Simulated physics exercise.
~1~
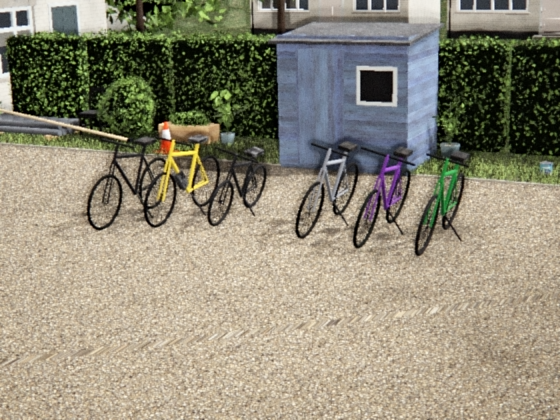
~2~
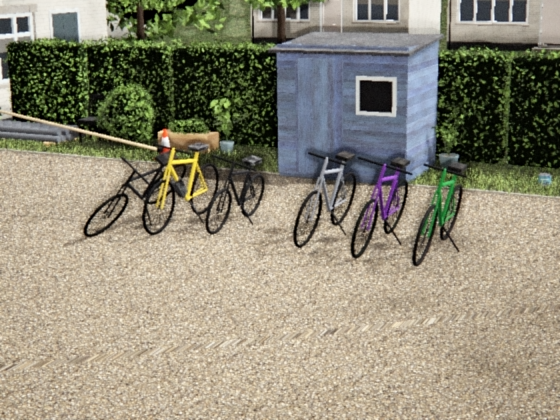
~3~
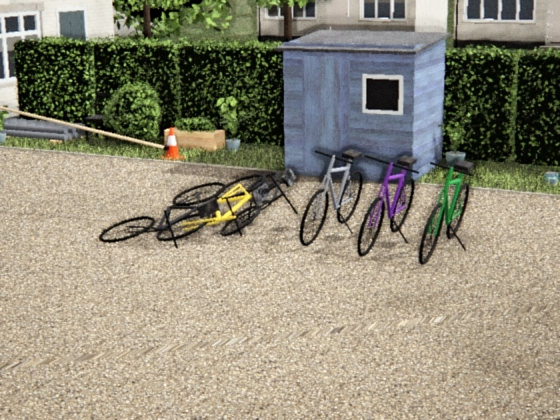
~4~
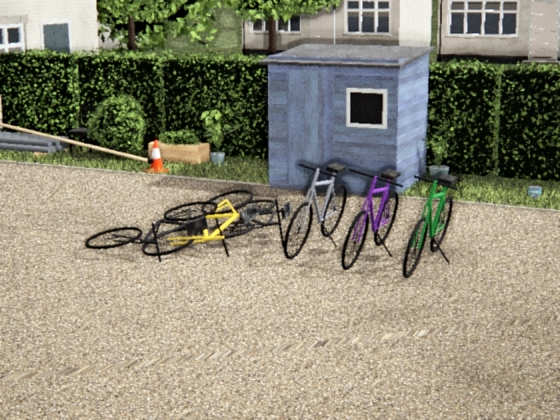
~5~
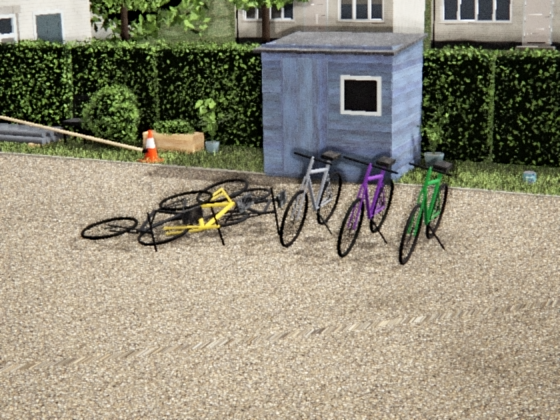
The clip opens on six bicycles standing in a row on gravel, in front of a clipped hedge and a small blue shed, with a long pole reaching in from the left. The pole moves right, and the dark bicycle at the left end begins to tip over. It goes down to the right against the yellow one, which topples in turn onto the dark bicycle beside it. All three end up in a tangled heap on the gravel. The grey, purple and green bicycles never fall, and they remain upright on their stands at the end.
